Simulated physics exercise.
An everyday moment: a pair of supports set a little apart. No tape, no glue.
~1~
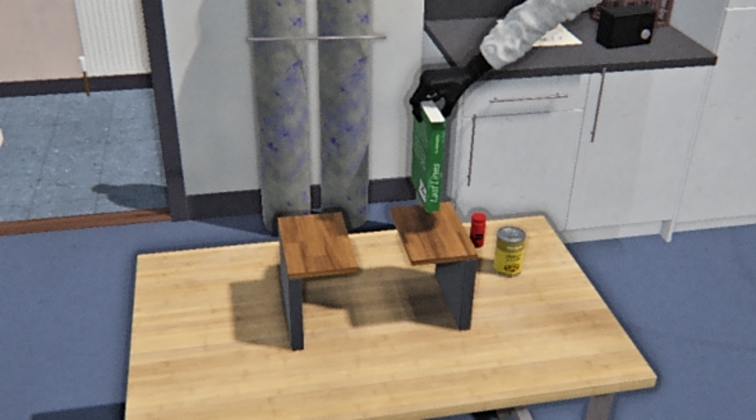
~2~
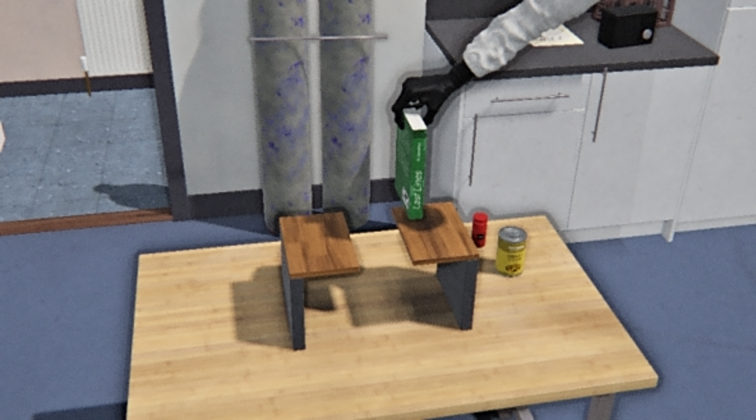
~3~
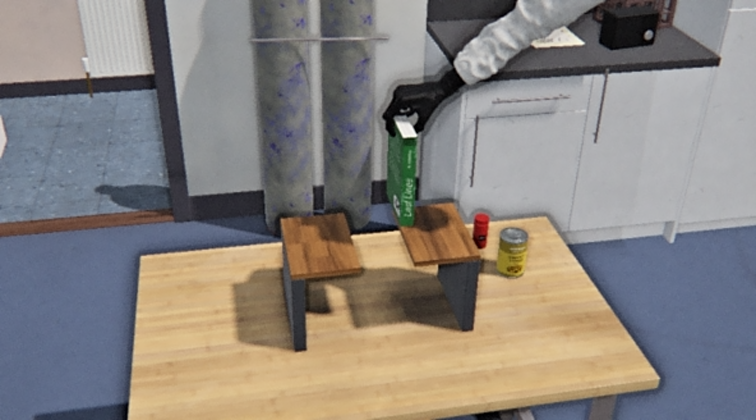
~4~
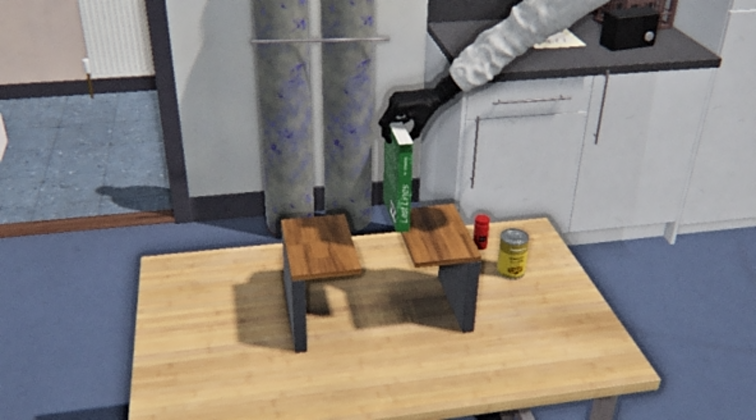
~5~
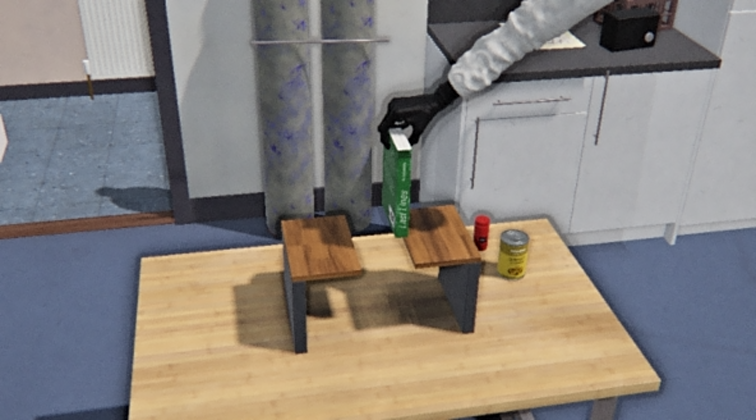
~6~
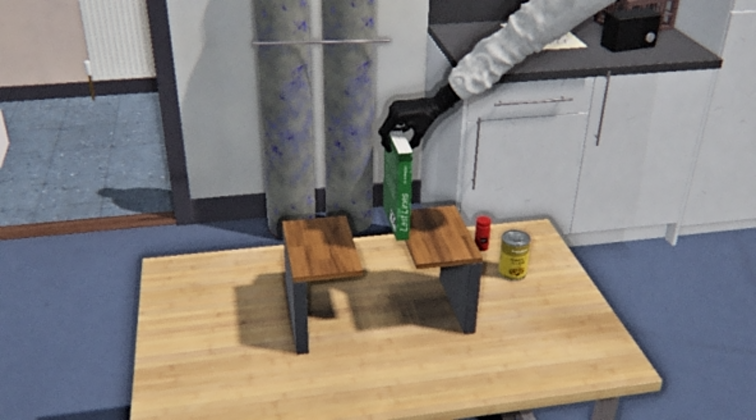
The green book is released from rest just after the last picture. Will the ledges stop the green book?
In the end the book reaches the table.
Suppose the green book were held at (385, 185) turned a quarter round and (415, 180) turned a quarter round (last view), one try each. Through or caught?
First, it stays on top; second, it stays on top.
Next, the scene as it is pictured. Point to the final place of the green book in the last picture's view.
Around (394, 276).
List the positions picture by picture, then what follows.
The first picture shows on its way; green book (427, 152); yellow tin (509, 252).
The second picture shows on its way; green book (410, 160); yellow tin (511, 252).
The third picture shows on its way; green book (401, 167); yellow tin (512, 253).
The fourth picture shows on its way; green book (397, 173); yellow tin (513, 254).
The fifth picture shows on its way; green book (396, 178); yellow tin (513, 255).
The sixth picture shows poised above the slot; green book (397, 182); yellow tin (514, 255).
Then, 0.32 s after the last picture, green book slid about its own width near (395, 266).
Then, 0.66 s after the last picture, green book slid well along near (394, 276).
At rest, moved from the start, green book; the other 2 in place. Seen from the same camera at the end, green book near (394, 276). The book drops through.
